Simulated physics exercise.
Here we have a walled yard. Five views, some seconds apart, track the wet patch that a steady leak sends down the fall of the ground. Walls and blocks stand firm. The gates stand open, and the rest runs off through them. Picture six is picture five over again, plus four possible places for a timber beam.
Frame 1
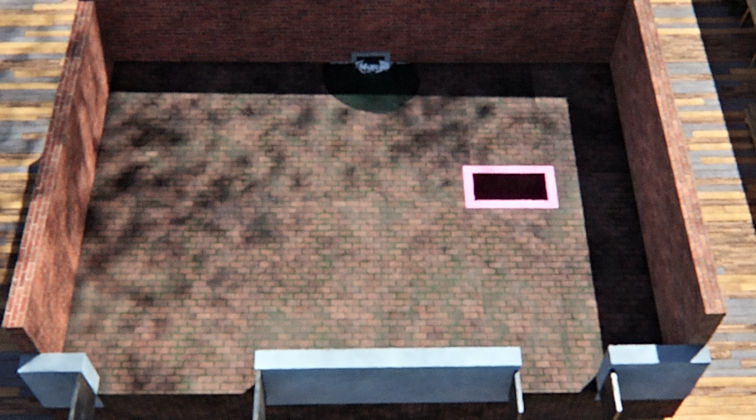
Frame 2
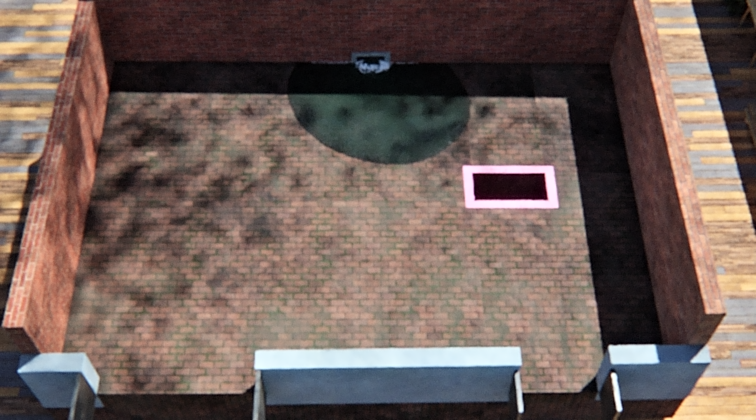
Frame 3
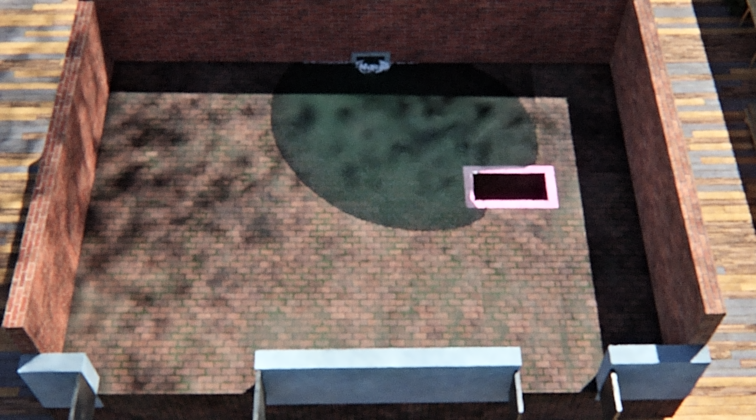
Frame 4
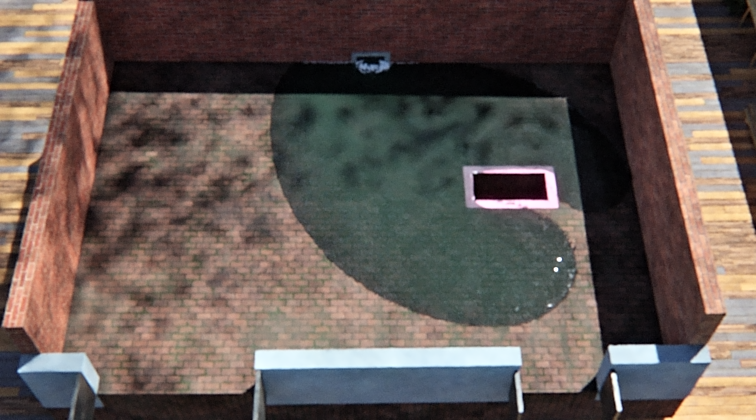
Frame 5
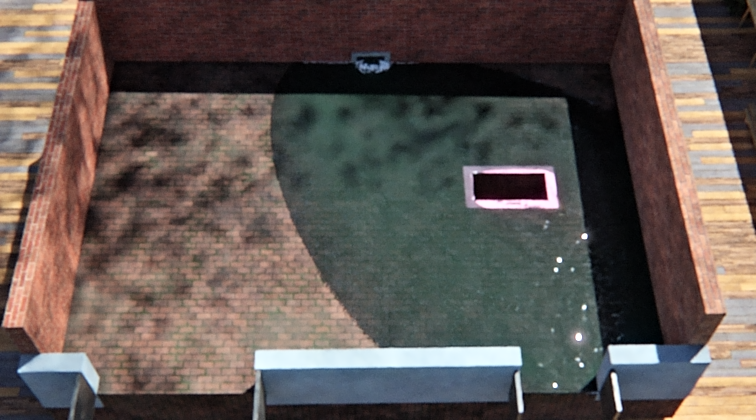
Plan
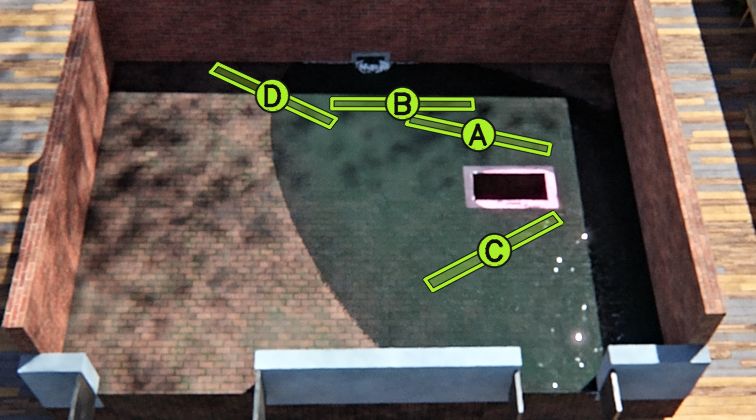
Dark green water spread from a small outlet at the back wall across the sunlit brick yard, reached and surrounded the pink-rimmed drain, then swept over the right side to the front wall.
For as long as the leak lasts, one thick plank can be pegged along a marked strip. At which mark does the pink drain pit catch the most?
I would pick position C.
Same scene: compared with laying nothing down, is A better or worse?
Position A is worse.
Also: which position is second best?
That would be D.
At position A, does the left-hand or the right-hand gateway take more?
The right gate.
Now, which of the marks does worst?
That is position B.
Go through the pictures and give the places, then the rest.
Outfall at (371, 58); pink drain pit at (510, 187); open gate at (554, 376); open gate at (181, 377); water covers 3 % of the ground and shows as far out as (399, 102); pink drain pit still dry.
Water covers 10 % of the ground and shows as far out as (447, 142); pink drain pit still dry.
Water covers 22 % of the ground and shows as far out as (432, 226); pink drain pit taking water.
Water covers 38 % of the ground and shows as far out as (529, 312); pink drain pit taking water.
Water covers 52 % of the ground and shows as far out as (638, 327); pink drain pit taking water.
On the marked copy, A from (408, 119) to (549, 149); B from (331, 103) to (472, 104); C from (428, 284) to (557, 217); D from (214, 68) to (333, 122).
With A, about 15 % of the stream runs into the pink drain pit, about 84 % out by the gates.
With B, about 8 % of the stream runs into the pink drain pit, about 90 % out by the gates.
With C, about 58 % of the stream runs into the pink drain pit, about 41 % out by the gates.
With D, about 38 % of the stream runs into the pink drain pit, about 61 % out by the gates.
